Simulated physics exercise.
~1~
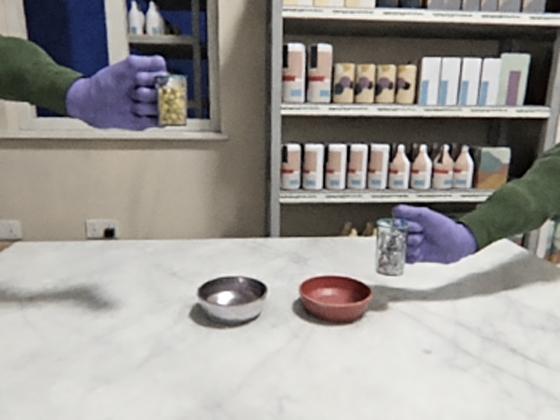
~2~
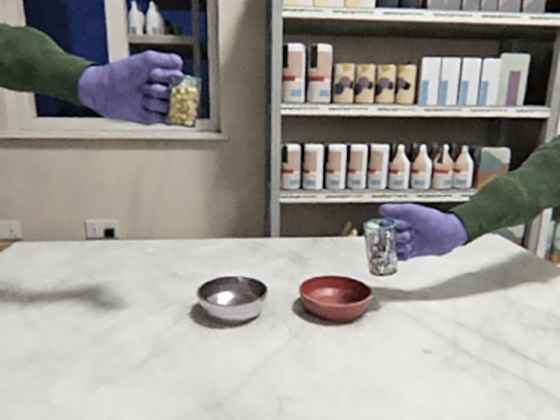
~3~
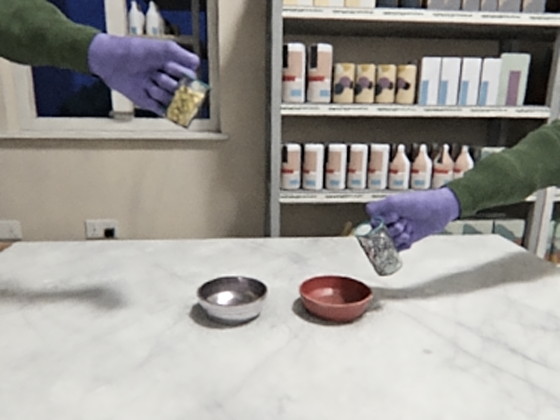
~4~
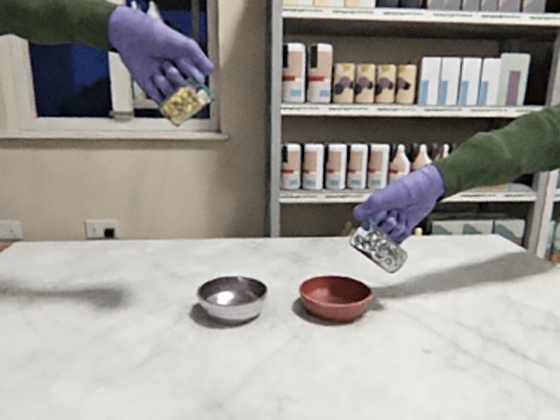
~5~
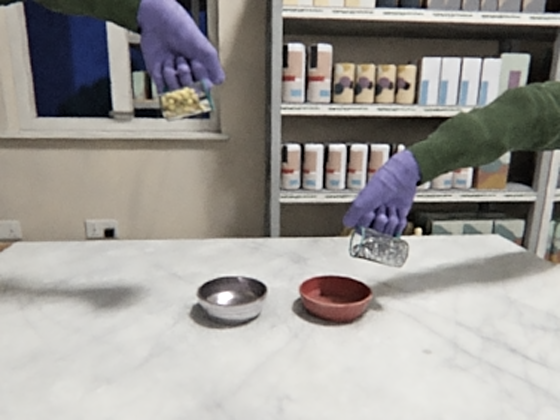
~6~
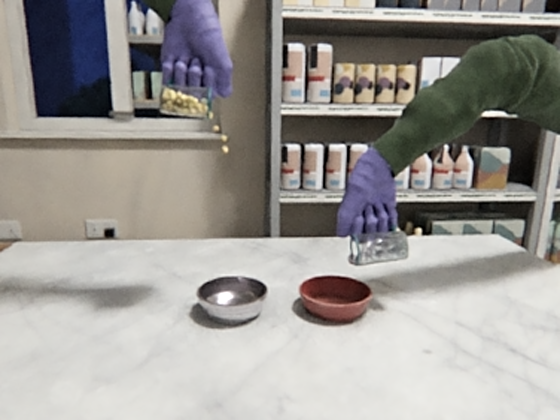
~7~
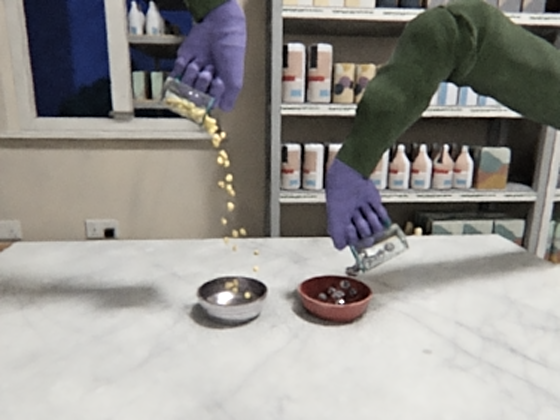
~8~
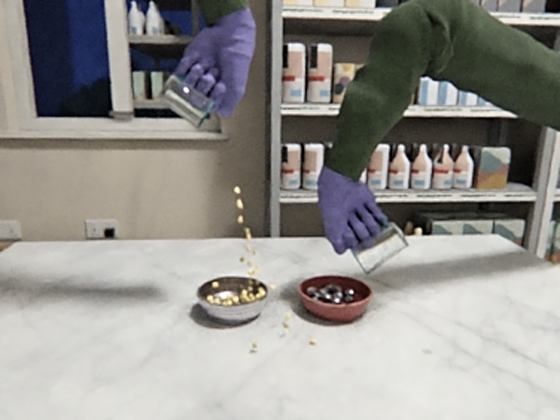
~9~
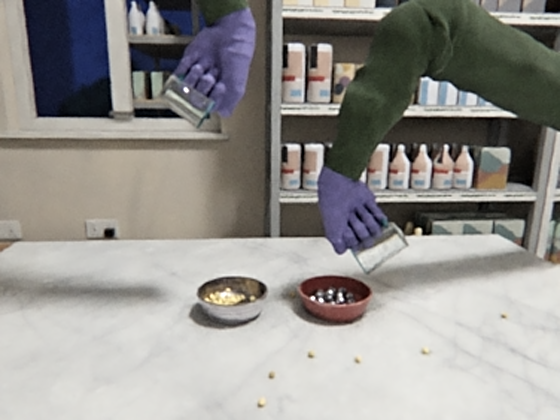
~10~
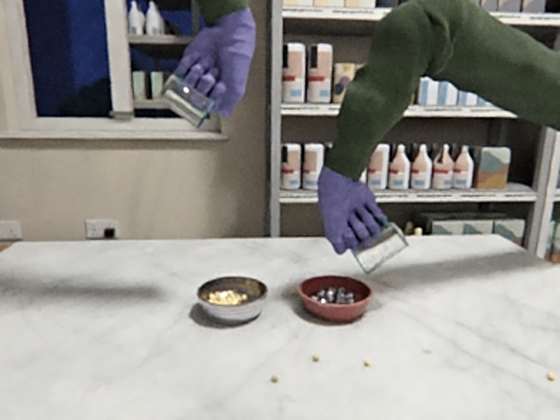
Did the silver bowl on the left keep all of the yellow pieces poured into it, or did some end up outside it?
Some ended up outside it. Most of the yellow pieces stayed in the silver bowl, but a few bounced away across the counter, while the red bowl kept all of its pieces.
